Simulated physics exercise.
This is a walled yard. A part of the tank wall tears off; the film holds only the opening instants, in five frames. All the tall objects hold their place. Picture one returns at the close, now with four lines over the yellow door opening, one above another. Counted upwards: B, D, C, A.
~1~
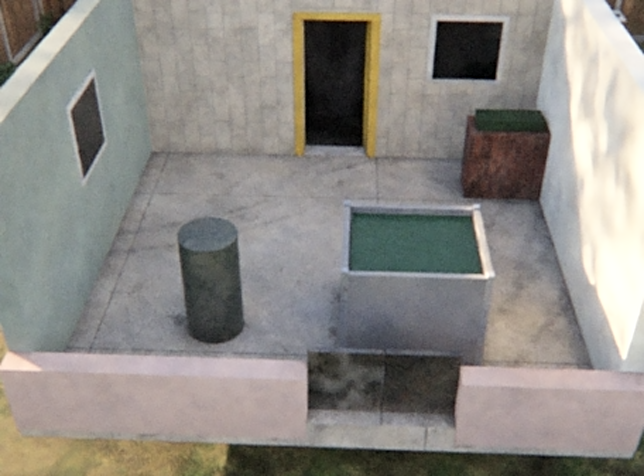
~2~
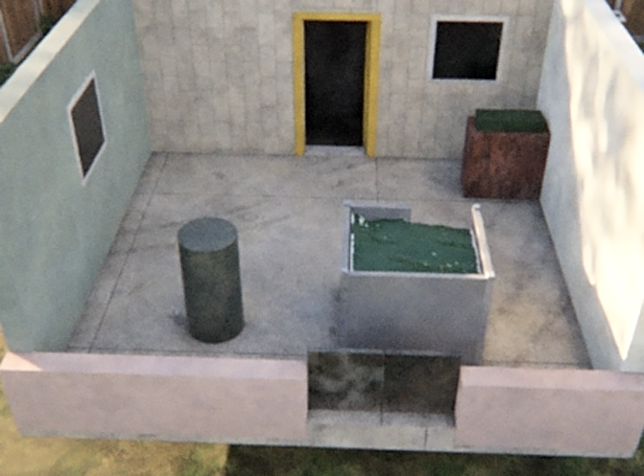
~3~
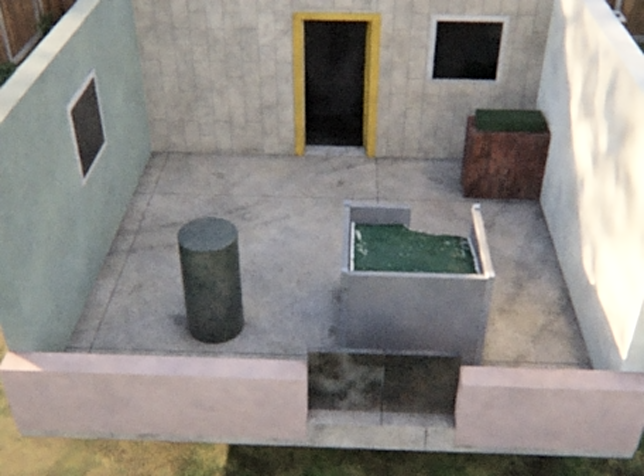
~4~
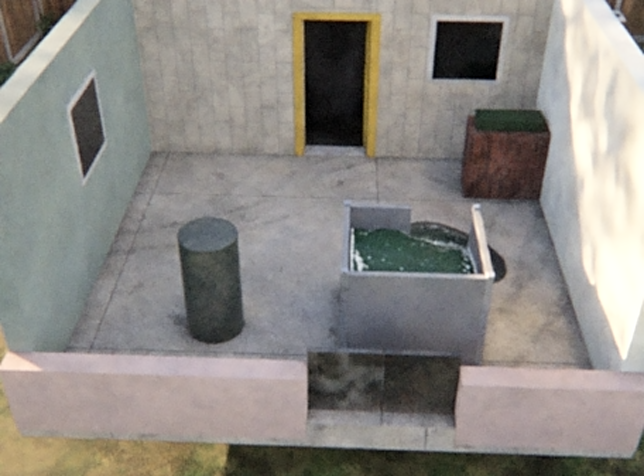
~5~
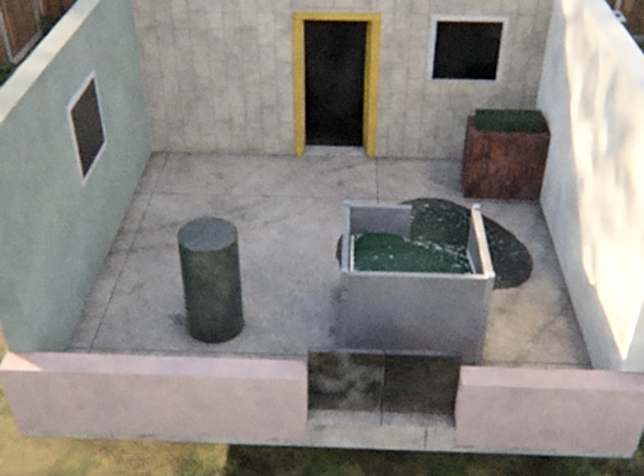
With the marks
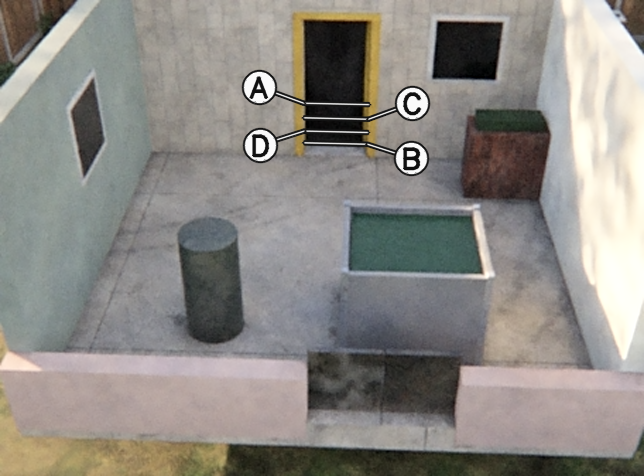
In a walled yard, green water drops inside a grey tank and spreads across the ground behind it.
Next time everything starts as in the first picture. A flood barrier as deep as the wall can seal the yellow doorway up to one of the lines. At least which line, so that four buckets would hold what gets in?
The limit is B.
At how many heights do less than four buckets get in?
All of them.
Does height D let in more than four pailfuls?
No, that is safe.
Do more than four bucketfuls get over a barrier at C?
No, not at all.
On the marked copy, A at (336, 103); B at (335, 143); C at (336, 118); D at (336, 131); from the bottom up B, D, C, A.
If A is chosen, nothing gets over.
If B is chosen, a bucket or two gets in.
If C is chosen, nothing gets over.
If D is chosen, nothing gets over.
